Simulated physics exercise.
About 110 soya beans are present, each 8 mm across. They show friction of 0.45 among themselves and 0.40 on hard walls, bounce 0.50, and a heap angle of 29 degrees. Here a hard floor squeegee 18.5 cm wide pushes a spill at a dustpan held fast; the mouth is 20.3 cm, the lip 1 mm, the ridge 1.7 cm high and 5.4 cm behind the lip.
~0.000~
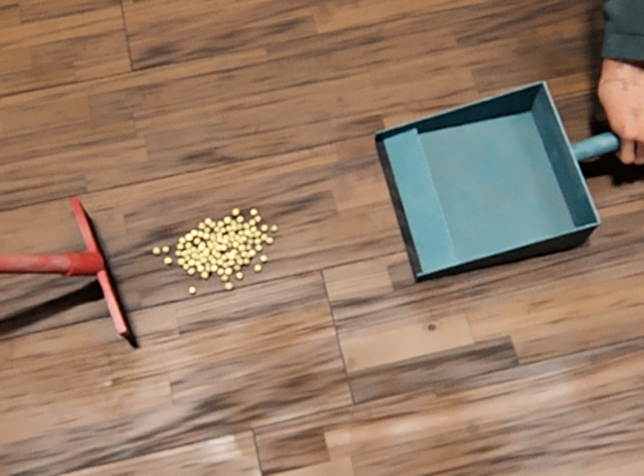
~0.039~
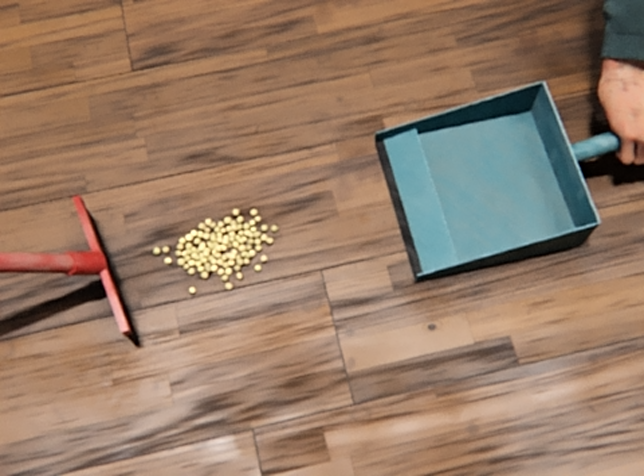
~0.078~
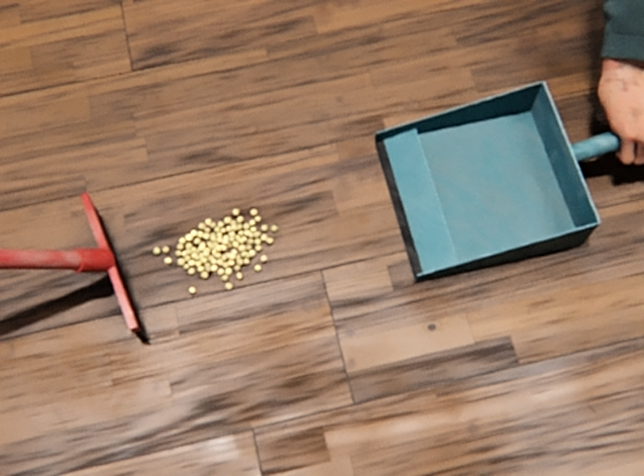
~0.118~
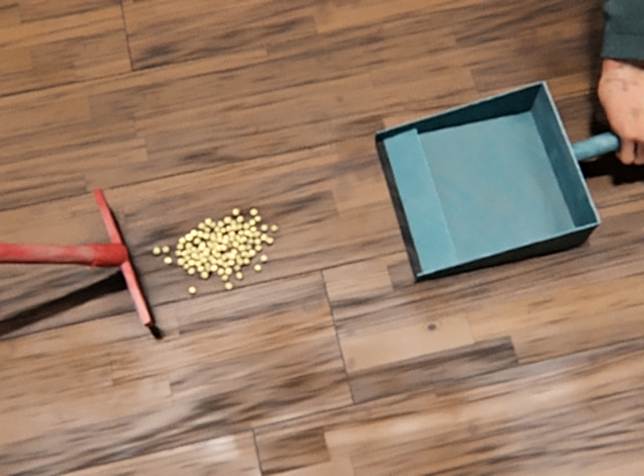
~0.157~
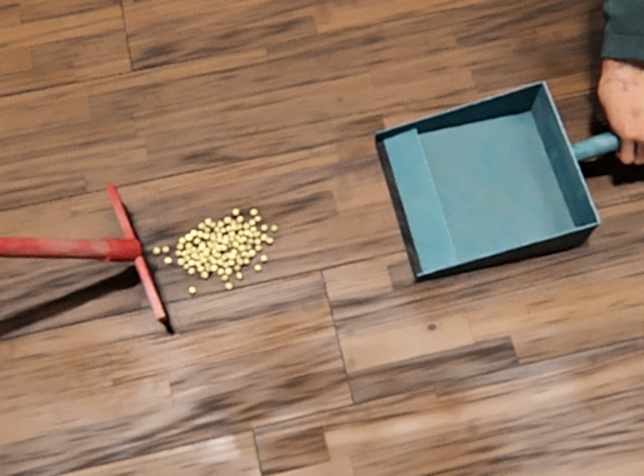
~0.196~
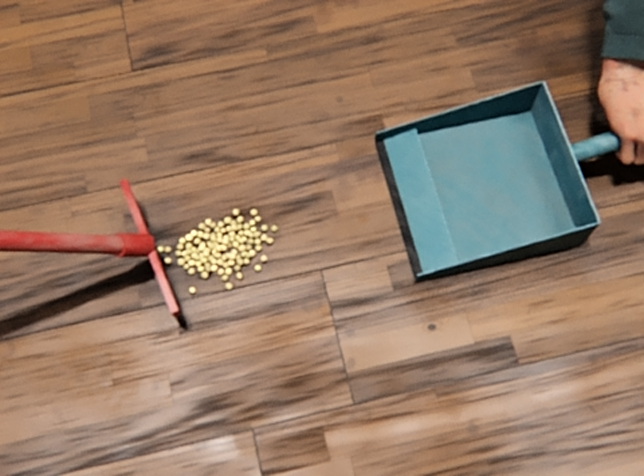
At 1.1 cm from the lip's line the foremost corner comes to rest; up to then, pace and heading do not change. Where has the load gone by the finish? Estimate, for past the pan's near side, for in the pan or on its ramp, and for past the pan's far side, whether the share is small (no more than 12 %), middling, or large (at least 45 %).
Estimate - past the pan's near side: Small, in the pan or on its ramp: Middling, past the pan's far side: Middling.
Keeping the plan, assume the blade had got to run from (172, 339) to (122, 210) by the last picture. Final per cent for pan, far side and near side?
You'd see pan at 0, far at 0 and near at 5.
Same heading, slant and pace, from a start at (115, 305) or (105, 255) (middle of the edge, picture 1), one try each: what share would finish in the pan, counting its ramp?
The two tries give about 10 % and about 20 %.
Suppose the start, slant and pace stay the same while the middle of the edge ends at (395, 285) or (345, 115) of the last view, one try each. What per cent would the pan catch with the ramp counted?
Close to 5 and 10 in a hundred, in that order.
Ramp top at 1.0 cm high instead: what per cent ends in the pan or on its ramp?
Near 30 per cent, then.
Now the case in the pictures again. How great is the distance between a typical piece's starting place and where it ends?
24 cm, roughly.
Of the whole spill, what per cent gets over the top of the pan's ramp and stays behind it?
Roughly 0 in a hundred.
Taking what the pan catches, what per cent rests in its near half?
Close to 30 %.
After 0.52 s, middle of the blade 17 cm from the lip; 0 % over the lip, far side 0 %, near side 0 %.
After 0.73 s, middle of the blade 8 cm from the lip; 0 % over the lip, far side 10 %, near side 0 %.
After 1.06 s, middle of the blade 3 cm from the lip; 20 % over the lip, far side 15 %, near side 0 %.
By 1.5 s all is still; near side 0 %, pan 20 %, far side 15 %, in front of the lip or behind the blade 65 %.
